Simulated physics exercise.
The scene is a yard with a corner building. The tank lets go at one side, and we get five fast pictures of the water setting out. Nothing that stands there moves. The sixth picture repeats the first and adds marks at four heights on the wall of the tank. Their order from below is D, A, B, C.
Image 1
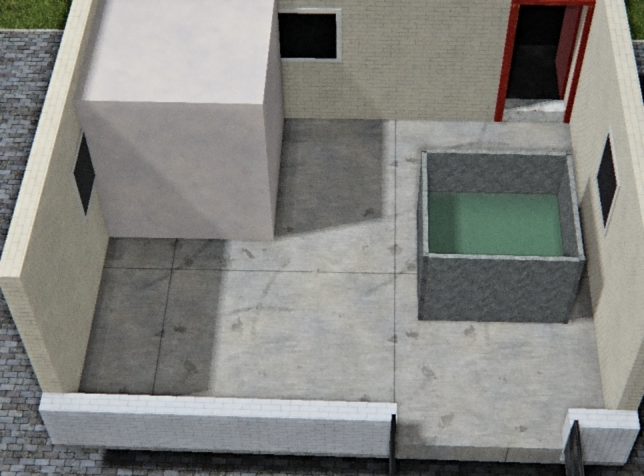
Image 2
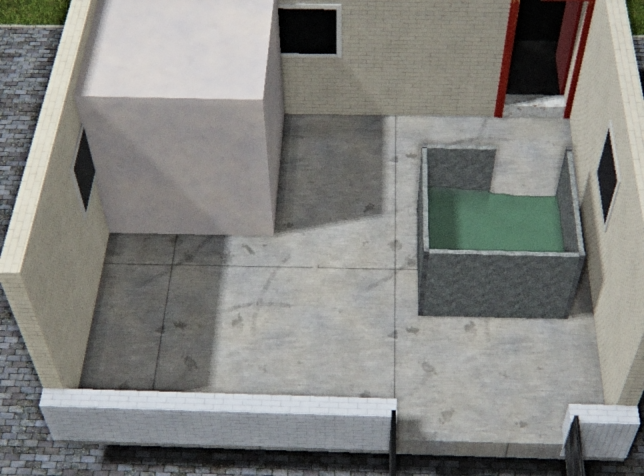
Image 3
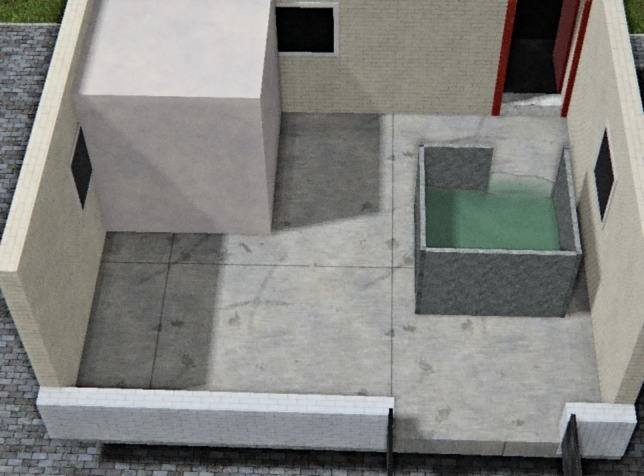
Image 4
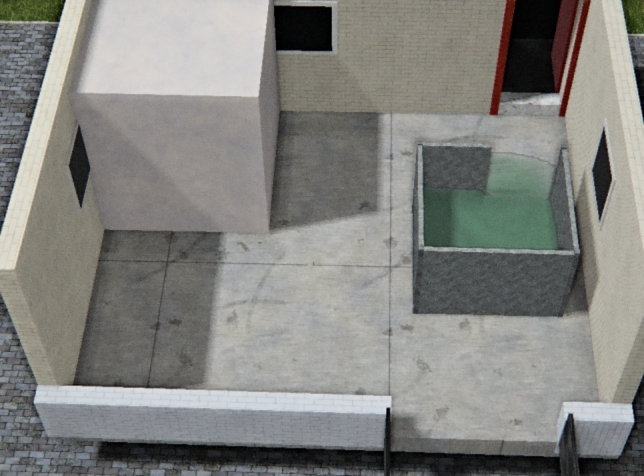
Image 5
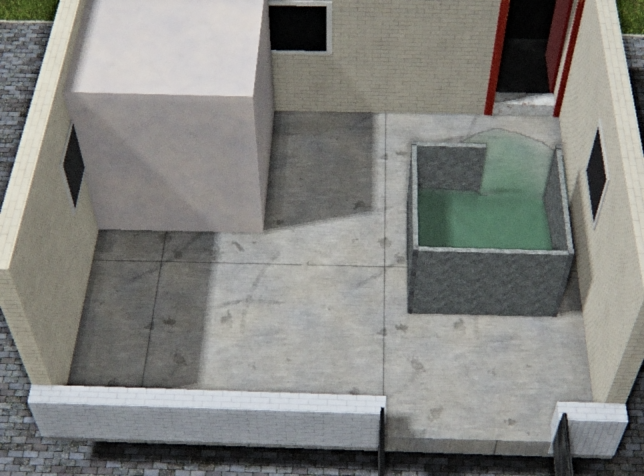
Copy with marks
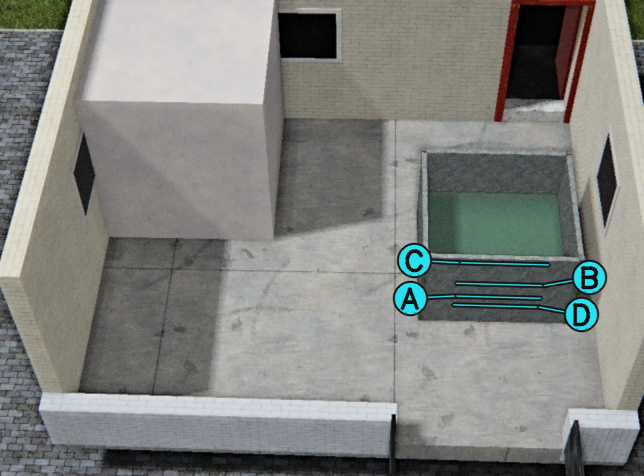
Green water sat still in a gray stone tank in a walled yard, then part of the tank's back wall was gone and the water poured out through the gap, spreading toward the red doorway.
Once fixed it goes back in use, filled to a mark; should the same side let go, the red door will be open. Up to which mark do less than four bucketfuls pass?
I would pick level D.
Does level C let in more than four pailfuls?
Yes, it does.
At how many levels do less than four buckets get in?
One of them.
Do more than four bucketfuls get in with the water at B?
Yes.
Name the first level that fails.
Here it is level A.
In cyan, A at (497, 297); B at (499, 284); C at (503, 263); D at (496, 306); from the bottom up D, A, B, C.
If A is chosen, about 9 bucketfuls get in.
If B is chosen, dozens of bucketfuls pour in.
If C is chosen, dozens of bucketfuls pour in.
If D is chosen, a splash gets over, under a bucket.
